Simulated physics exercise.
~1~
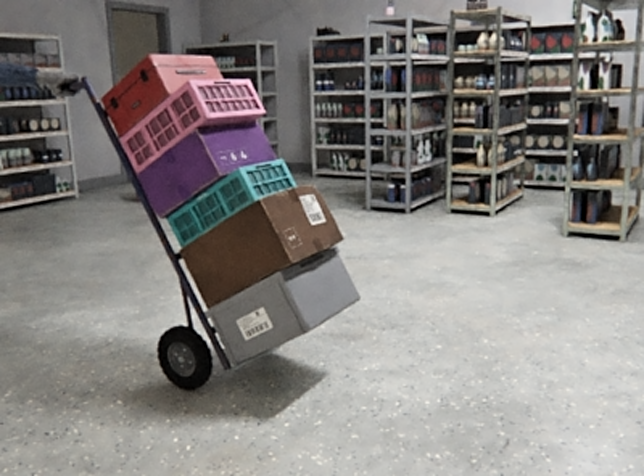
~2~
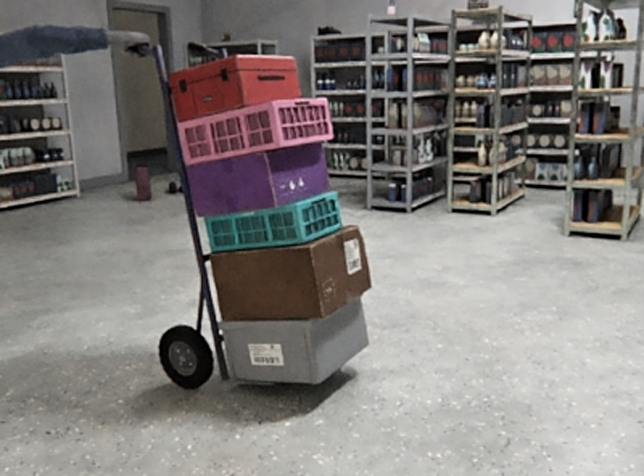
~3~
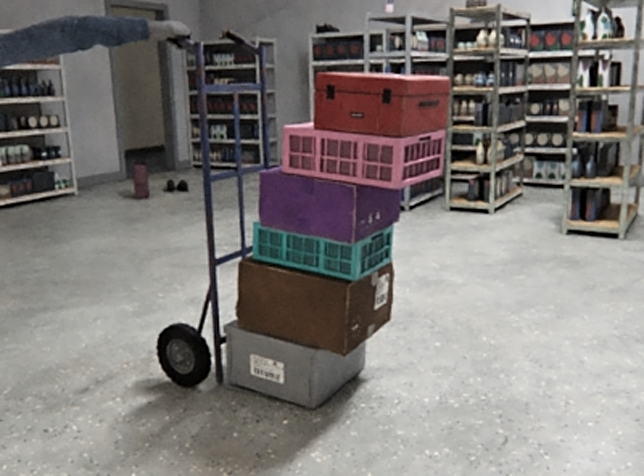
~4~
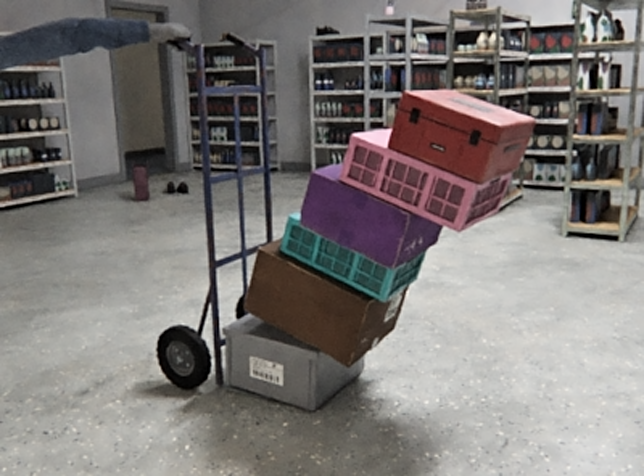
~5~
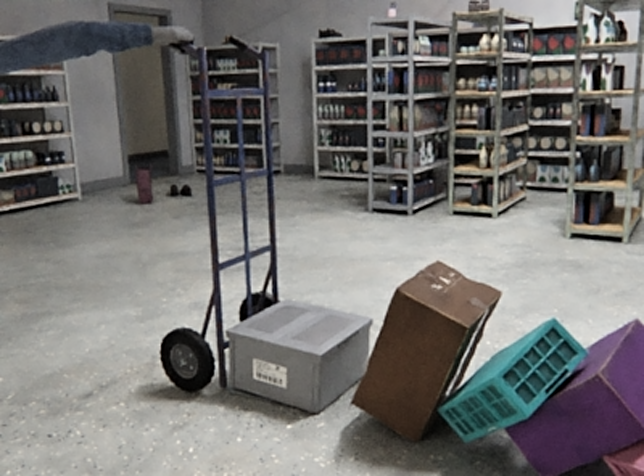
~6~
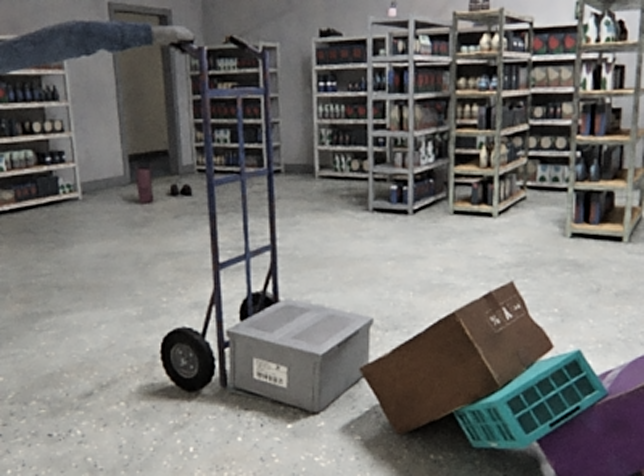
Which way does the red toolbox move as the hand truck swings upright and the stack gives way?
The red toolbox moves to the right, away from the hand truck.
